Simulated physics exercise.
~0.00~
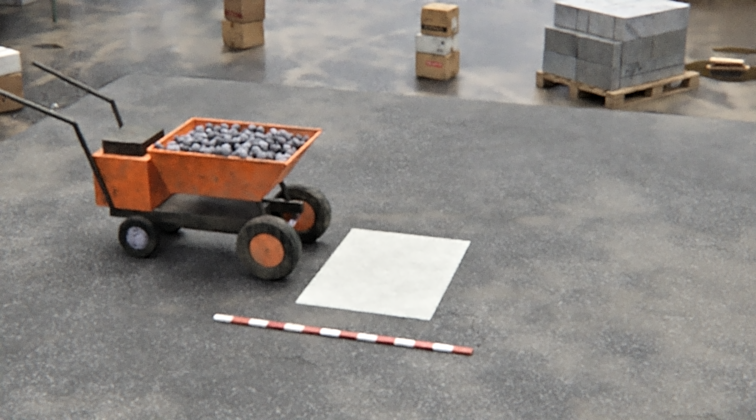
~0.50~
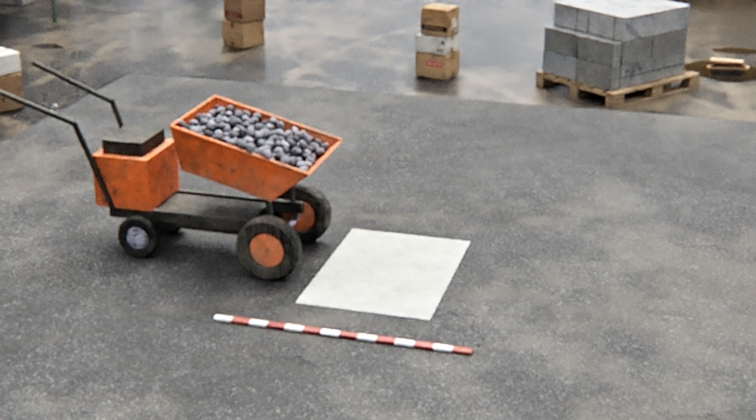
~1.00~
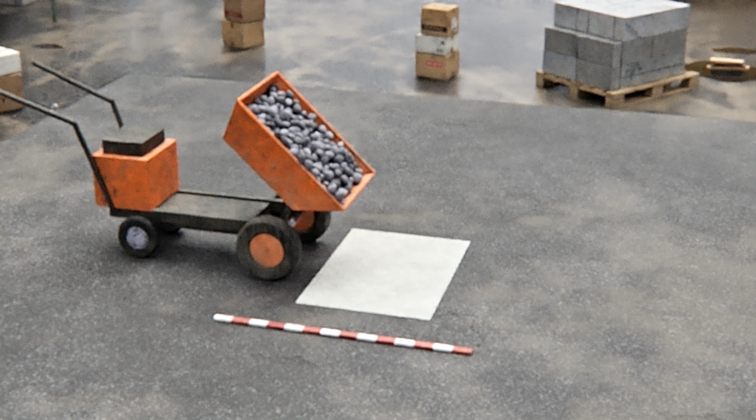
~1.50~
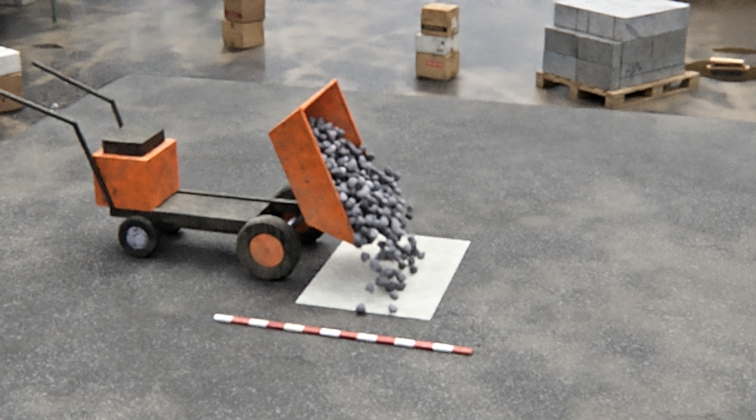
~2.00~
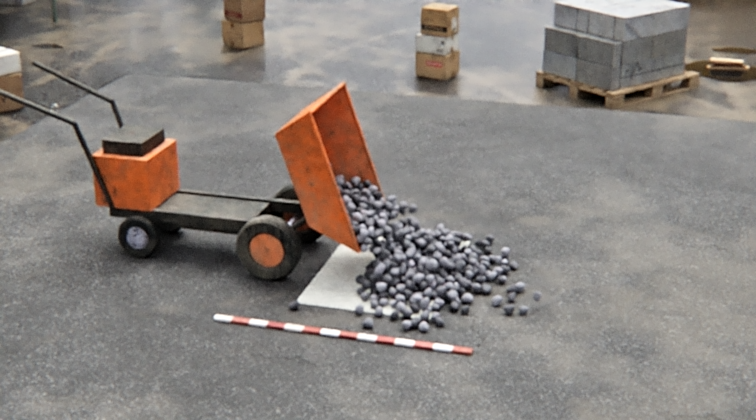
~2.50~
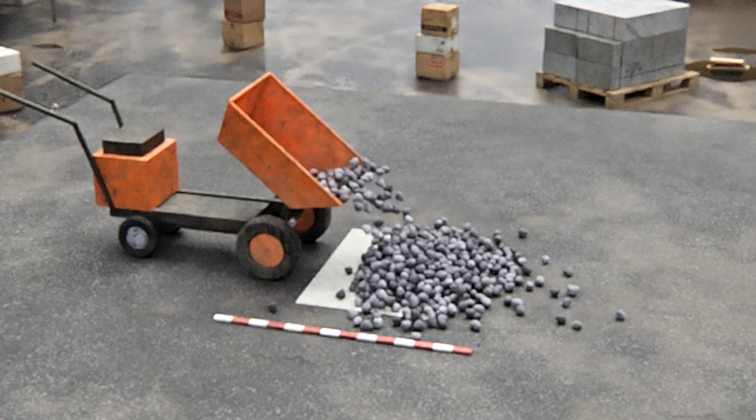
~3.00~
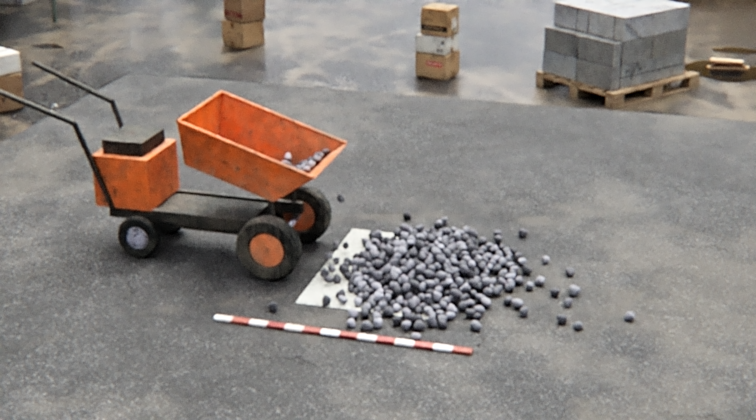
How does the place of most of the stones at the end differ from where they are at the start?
At the start the stones are all in the barrow's orange skip, but by the end most of them lie lower and further right, in a heap on the ground that covers much of the white sheet and spreads beyond it.
An orange motor barrow, its skip loaded with rounded grey stones, stands on dark paved ground beside a white sheet and a red and white striped strip. The skip begins to tip forward to the right, its rear end rising while the stones stay inside. As it grows steep, the stones pour over the front lip onto the sheet and spread into a heap, some rolling past it to the right. The skip then swings back down while more stones slip out. It ends still slightly tilted, with a few stones inside and most of the load heaped on and around the sheet.
